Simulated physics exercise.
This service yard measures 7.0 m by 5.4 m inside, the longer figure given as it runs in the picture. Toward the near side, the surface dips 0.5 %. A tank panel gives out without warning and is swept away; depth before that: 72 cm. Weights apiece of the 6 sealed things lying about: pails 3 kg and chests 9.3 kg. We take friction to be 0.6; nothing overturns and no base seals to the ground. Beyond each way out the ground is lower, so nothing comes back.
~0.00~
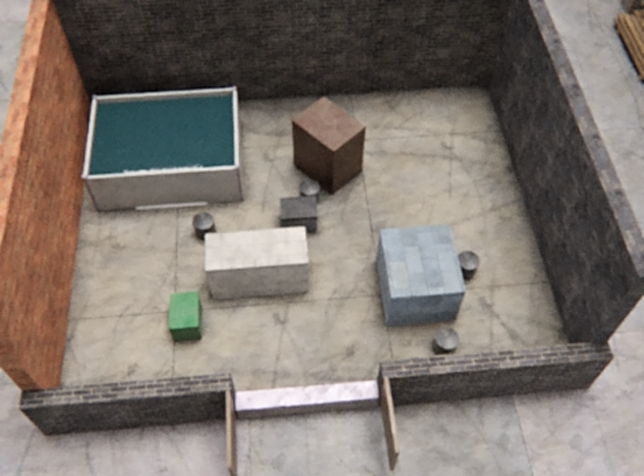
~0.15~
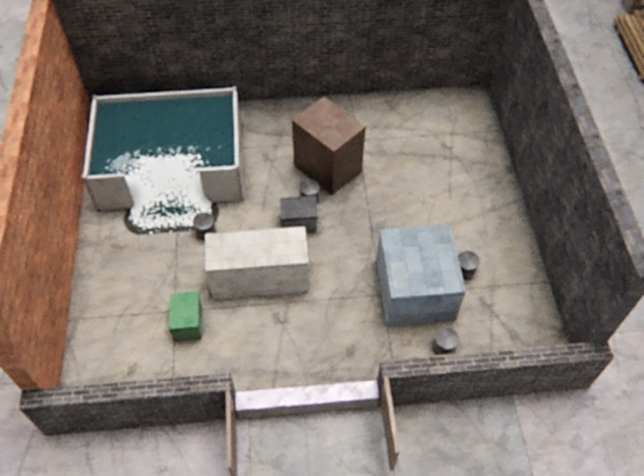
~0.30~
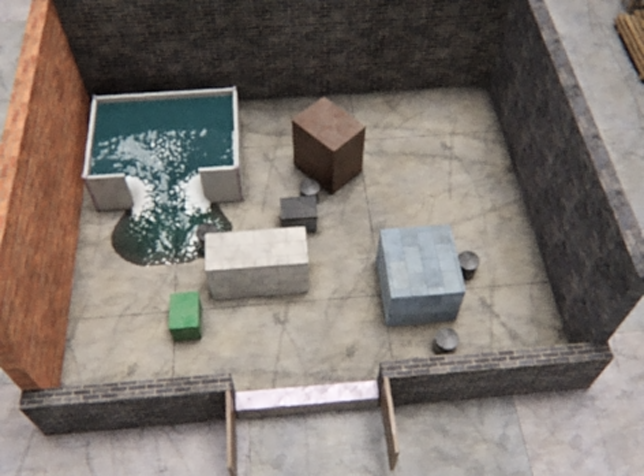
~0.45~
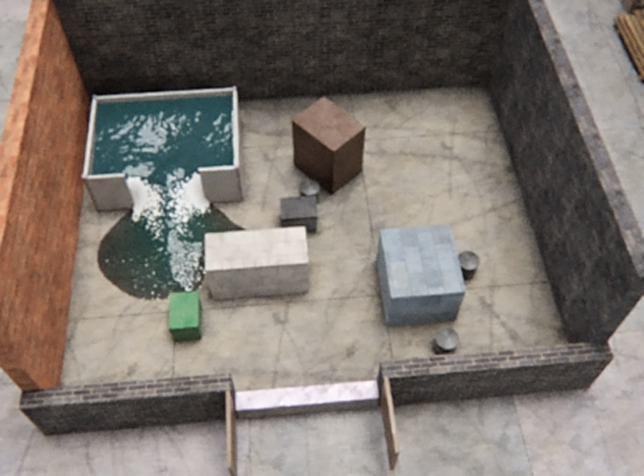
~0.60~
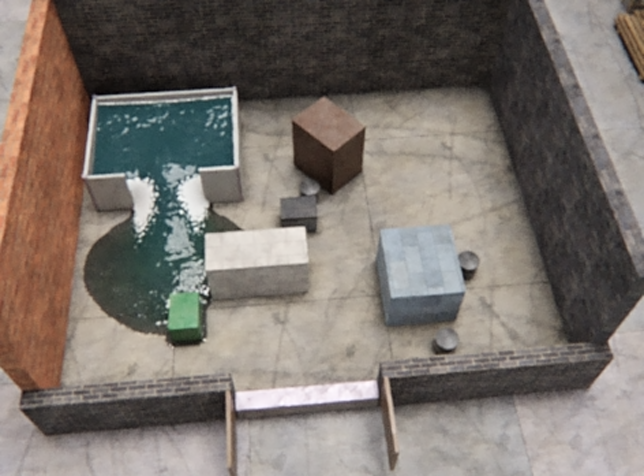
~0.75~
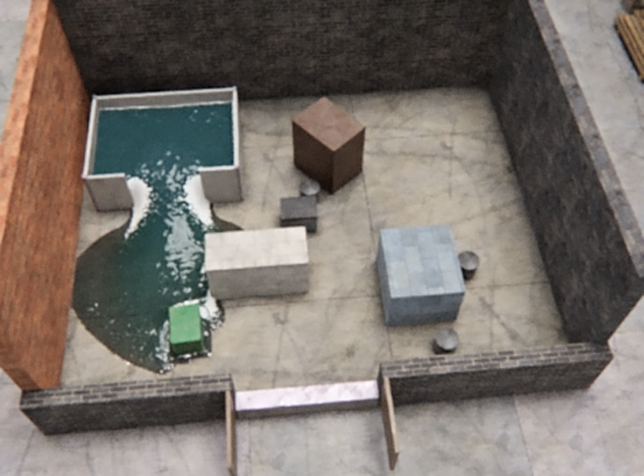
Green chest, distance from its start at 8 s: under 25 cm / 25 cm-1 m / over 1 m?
Washed away.
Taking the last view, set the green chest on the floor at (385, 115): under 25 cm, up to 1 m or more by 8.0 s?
By that time it keeps its spot.
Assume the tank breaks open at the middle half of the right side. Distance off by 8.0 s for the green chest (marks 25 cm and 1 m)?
Outcome for the green chest: No real movement.
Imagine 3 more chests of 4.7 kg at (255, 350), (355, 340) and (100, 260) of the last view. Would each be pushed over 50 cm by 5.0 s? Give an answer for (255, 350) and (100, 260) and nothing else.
Taking them in order, they end up greater and greater.
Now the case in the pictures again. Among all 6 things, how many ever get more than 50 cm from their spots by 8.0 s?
The tally stands at 3.
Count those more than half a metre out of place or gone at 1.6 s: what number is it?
2 in all.
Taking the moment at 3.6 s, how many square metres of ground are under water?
I'd put it close to 25 m2.
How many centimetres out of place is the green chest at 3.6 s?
Roughly 300 centimetres by that point.
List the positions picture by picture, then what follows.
In the first picture, the green chest at (184, 310) rests on the ground; 3.4 m2 under water; 0 of 6 have shifted.
In the second picture, the green chest at (184, 310), on the bottom; water covers 4.1 m2; 0 of 6 have shifted.
In the third picture, the green chest at (184, 310), on the bottom; water covers 5.0 m2; 1 of 6 have shifted.
In the fourth picture, the green chest at (184, 310) rests on the ground; 6.1 m2 under water; 1 of 6 have shifted.
In the fifth picture, the green chest at (184, 310), on the bottom; 7.2 m2 under water; 1 of 6 have shifted.
In the sixth picture, the green chest at (185, 323) rests on the ground, 22 cm from its start; water covers 8.3 m2; 2 of 6 have shifted.
After 1.6 s the green chest is near (215, 358), 0.9 m from its start, afloat; 0 of 6 are out; 1 afloat.
After 3.6 s the green chest is near (416, 333), 3.2 m from its start, aground; 0 of 6 are out; 0 afloat.
After 5.6 s the green chest is near (545, 323), 4.9 m from its start, afloat; 0 of 6 are out; 2 afloat.
After 8.0 s the green chest is near (468, 273), 4.0 m from its start, afloat; 0 of 6 are out; 3 afloat.
